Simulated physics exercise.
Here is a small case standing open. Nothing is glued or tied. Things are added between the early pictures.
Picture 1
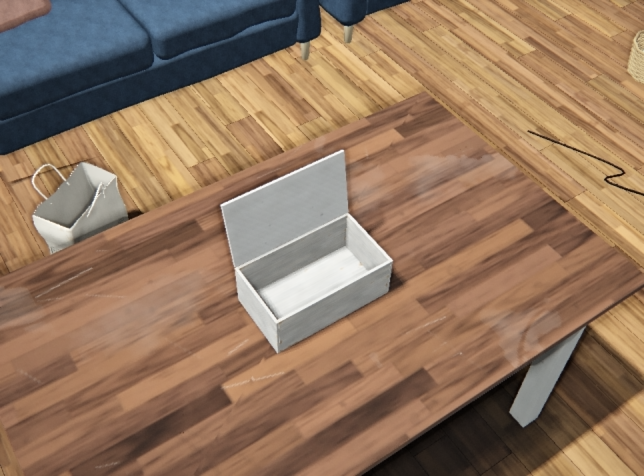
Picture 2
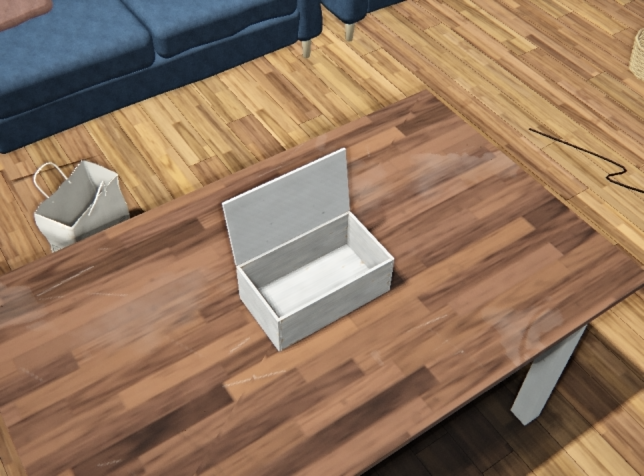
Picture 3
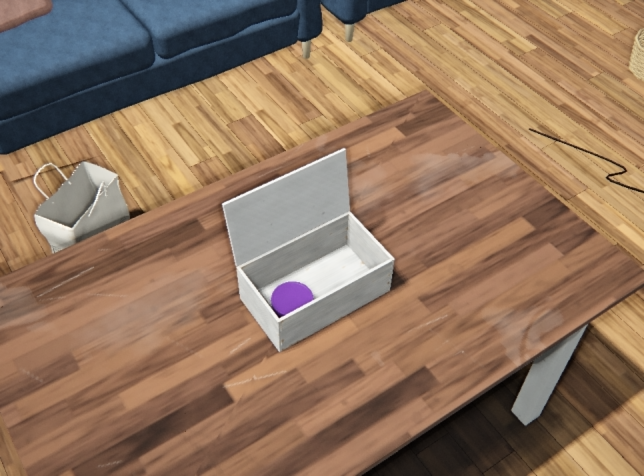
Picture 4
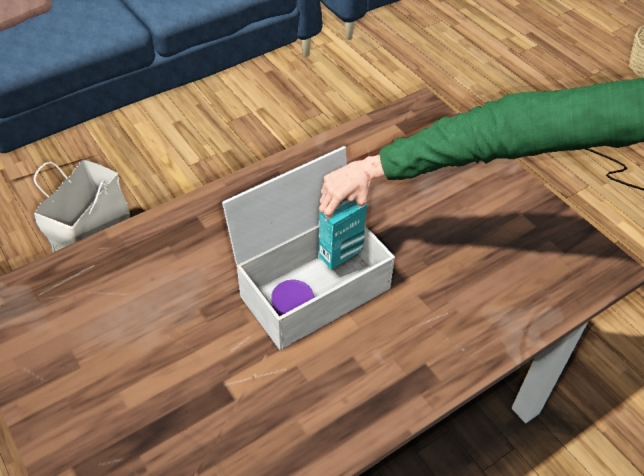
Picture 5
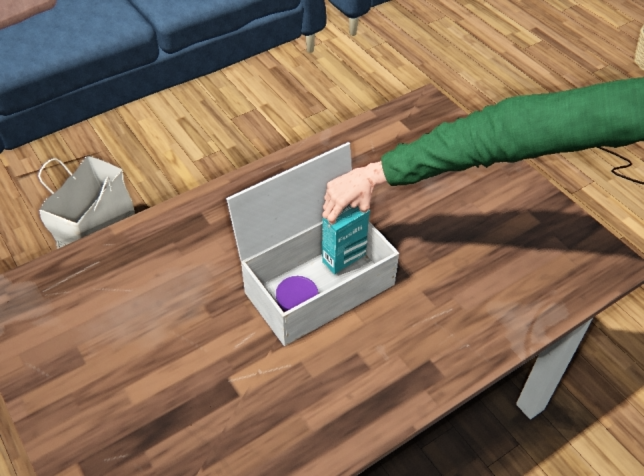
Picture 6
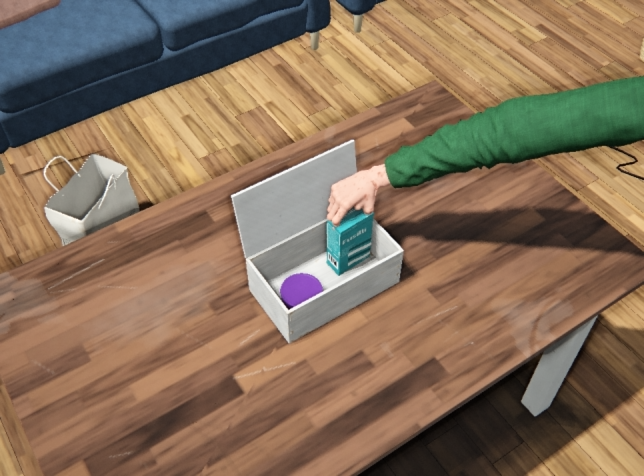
A green-sleeved hand lowering a turquoise packet into an open white case on a wooden table, after a purple tub appears inside.
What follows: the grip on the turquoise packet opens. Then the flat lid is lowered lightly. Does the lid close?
Here the lid stays ajar.
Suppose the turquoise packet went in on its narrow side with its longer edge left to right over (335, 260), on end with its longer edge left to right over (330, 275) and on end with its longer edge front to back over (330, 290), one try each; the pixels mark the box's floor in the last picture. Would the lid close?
First, it shuts flat; second, it stays ajar; third, it shuts flat.
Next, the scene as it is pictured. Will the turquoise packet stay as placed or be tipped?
It tips.
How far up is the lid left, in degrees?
About 18°.
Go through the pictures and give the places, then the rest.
The last thing is not in view yet, in the first frame.
The last thing is not in view yet, in the second frame.
The last thing is not in view yet; purple tub (292, 305), in the third frame.
Coming down; turquoise packet (342, 232); purple tub (293, 303), in the fourth frame.
Coming down; turquoise packet (345, 237); purple tub (297, 299), in the fifth frame.
In place under the hand; turquoise packet (349, 239); purple tub (302, 297), in the sixth frame.
Then, 1.30 s past the last view, lid 79° above the rim.
Then, 1.70 s past the last view, lid 49° above the rim; turquoise packet rocked 6° from its first pose near (352, 240).
Then, 1.90 s past the last view, lid 31° above the rim; turquoise packet rocked 23° from its first pose near (358, 247).
Finally, lid 19° above the rim; down or leaning hard in the box, turquoise packet; purple tub still in place. Final places as the last picture's camera would see them, turquoise packet near (364, 252).
